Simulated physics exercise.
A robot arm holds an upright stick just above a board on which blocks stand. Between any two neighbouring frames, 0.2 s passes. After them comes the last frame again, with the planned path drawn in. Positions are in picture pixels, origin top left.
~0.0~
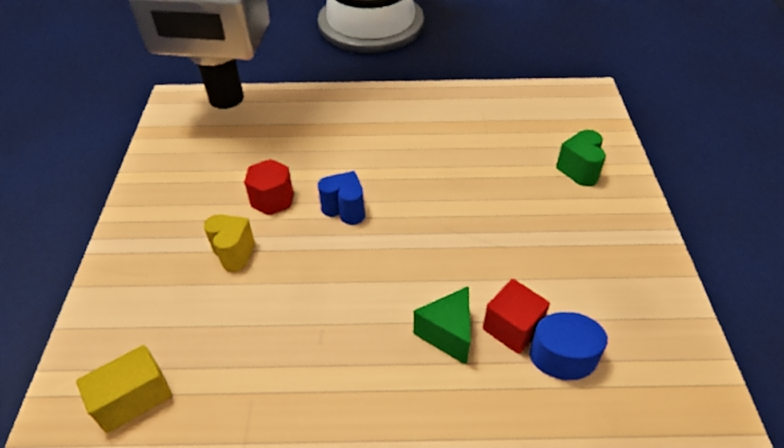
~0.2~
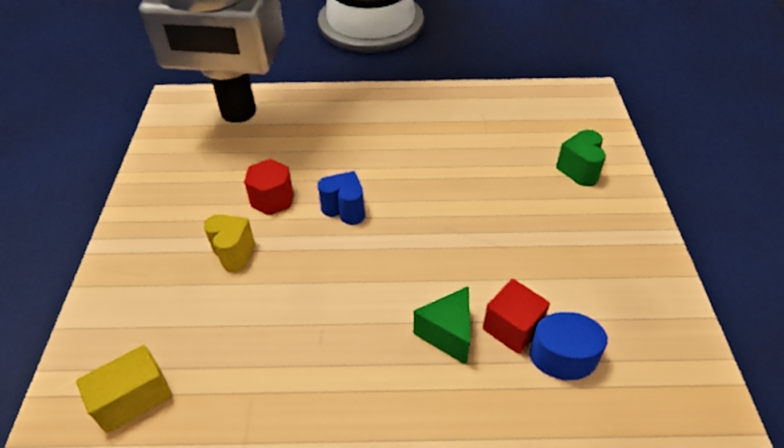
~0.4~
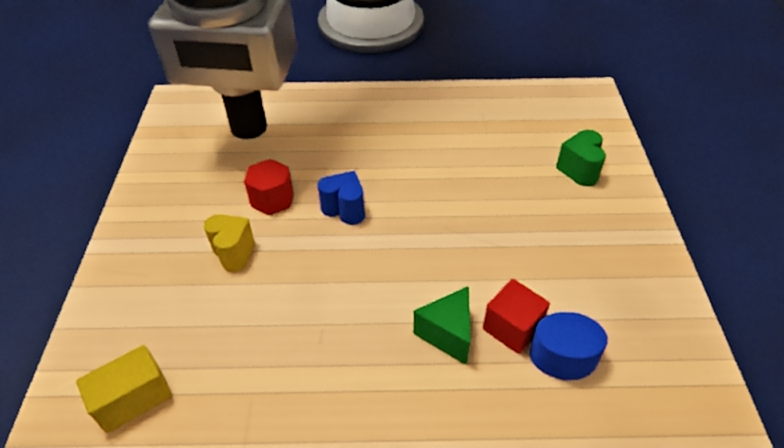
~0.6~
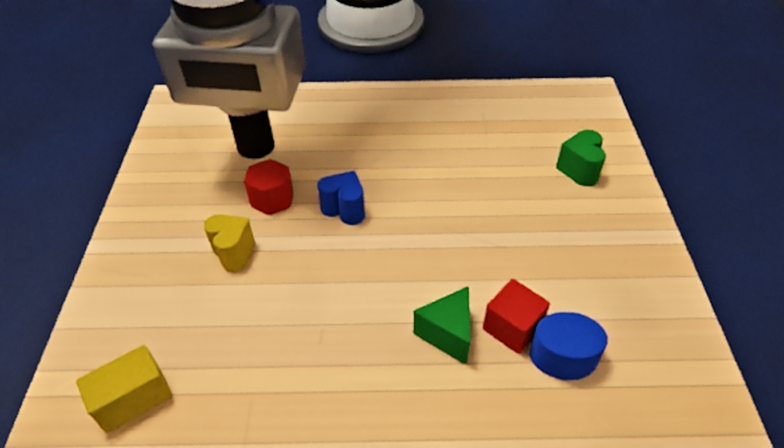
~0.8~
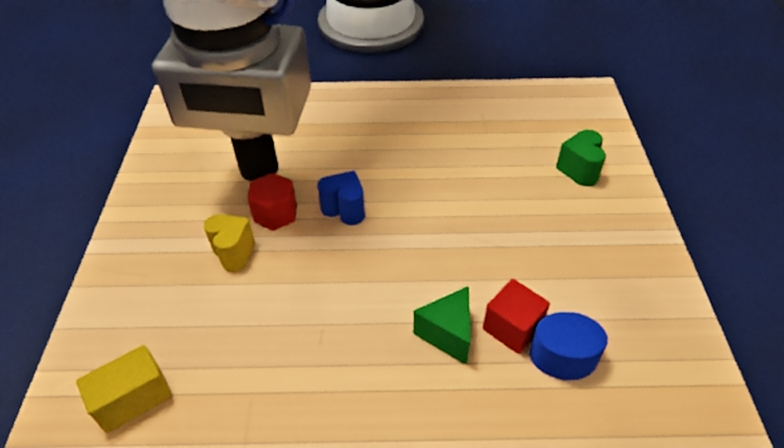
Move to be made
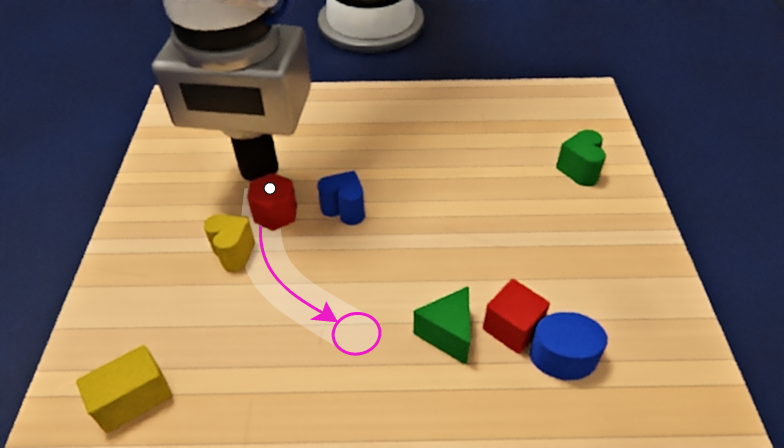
A robot arm moves its stick toward the red hexagon and nudges it slightly forward.
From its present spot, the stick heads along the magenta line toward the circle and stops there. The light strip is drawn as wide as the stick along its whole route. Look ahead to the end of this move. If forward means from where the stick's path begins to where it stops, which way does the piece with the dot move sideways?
Seen from start to end, it moves left.
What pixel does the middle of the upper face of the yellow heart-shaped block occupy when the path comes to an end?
I think it will end close to (218, 246).
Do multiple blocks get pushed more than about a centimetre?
It seems so.
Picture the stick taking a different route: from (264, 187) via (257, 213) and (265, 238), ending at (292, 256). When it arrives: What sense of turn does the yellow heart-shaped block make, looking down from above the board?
The yellow heart-shaped block rotates clockwise.
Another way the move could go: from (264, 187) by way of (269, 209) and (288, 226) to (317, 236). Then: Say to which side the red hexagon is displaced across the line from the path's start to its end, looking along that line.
Its sideways move is to the right.
Path on the board, from (264, 187) via (261, 240) and (292, 293), ending at (357, 333); the dot is on the red hexagon.
On the path given first. One third of the way, stick (256, 223); yellow heart-shaped block (220, 237), turned 35° clockwise; red hexagon (283, 241), turned 35° anticlockwise.
Two thirds of the way, stick (289, 276); yellow heart-shaped block (218, 246), turned 60° clockwise; red hexagon (333, 280), turned 90° anticlockwise.
At the end, stick (355, 316); yellow heart-shaped block (218, 246), turned 60° clockwise; red hexagon (401, 295), turned 145° anticlockwise; blue heart-shaped block in place; green three-sided block (454, 313).
